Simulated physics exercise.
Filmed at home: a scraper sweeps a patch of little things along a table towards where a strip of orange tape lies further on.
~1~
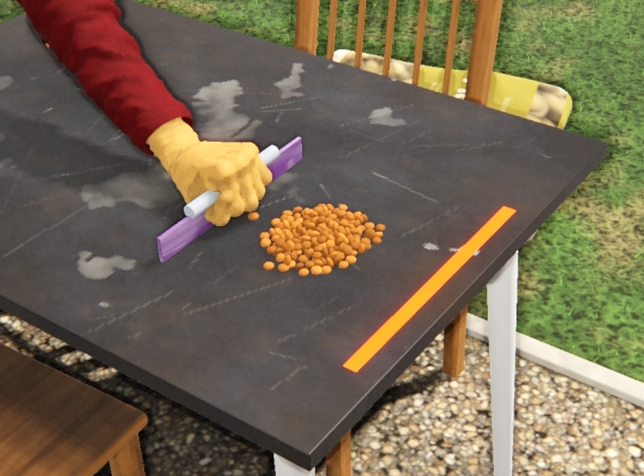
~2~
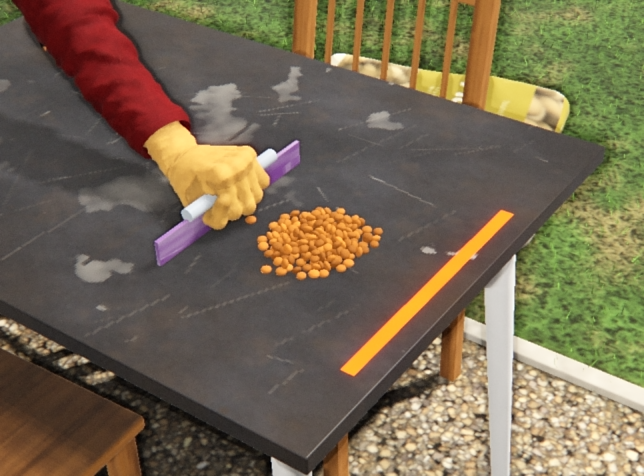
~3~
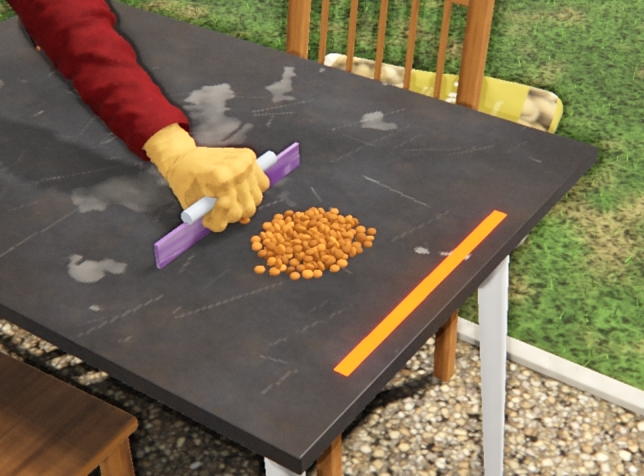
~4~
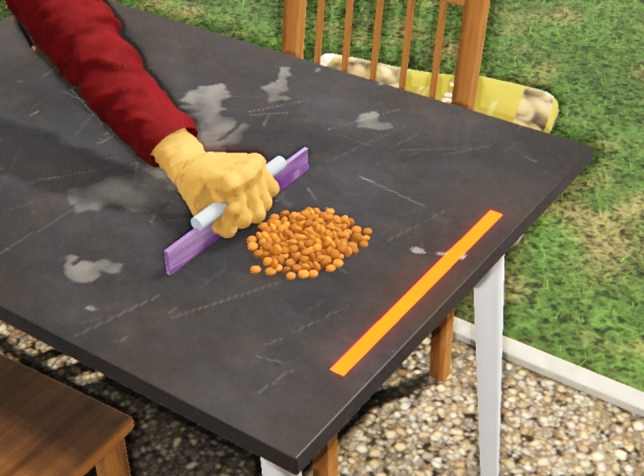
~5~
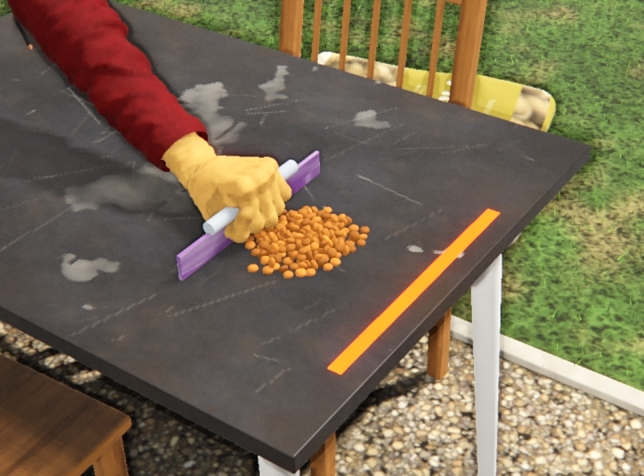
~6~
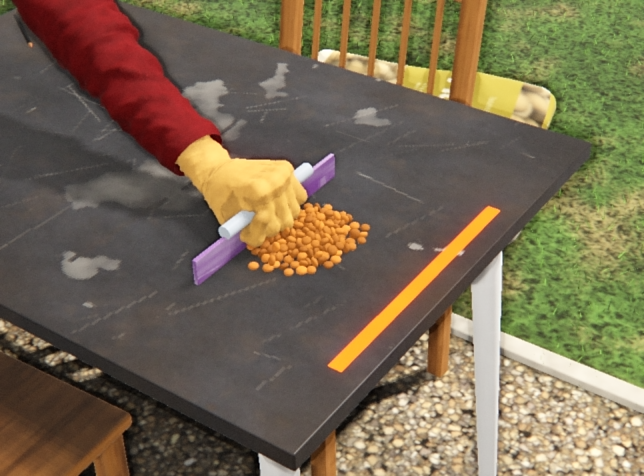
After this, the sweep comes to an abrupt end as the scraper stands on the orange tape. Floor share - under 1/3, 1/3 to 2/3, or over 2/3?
The way I see it, upwards of two thirds gets knocked off.
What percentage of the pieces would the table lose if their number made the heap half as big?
Roughly 60 %.
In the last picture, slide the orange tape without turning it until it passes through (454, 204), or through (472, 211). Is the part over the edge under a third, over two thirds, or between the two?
Less than a third, then in the middle band.
Soon, scraper still moving, near (346, 234); heap all on the table, its front near (417, 277).
A while on, scraper stopped at the orange tape; heap about half over the edge.
Towards the end, scraper stopped at the orange tape; heap most over the edge.
Finally, scraper stopped at the orange tape; heap most over the edge.
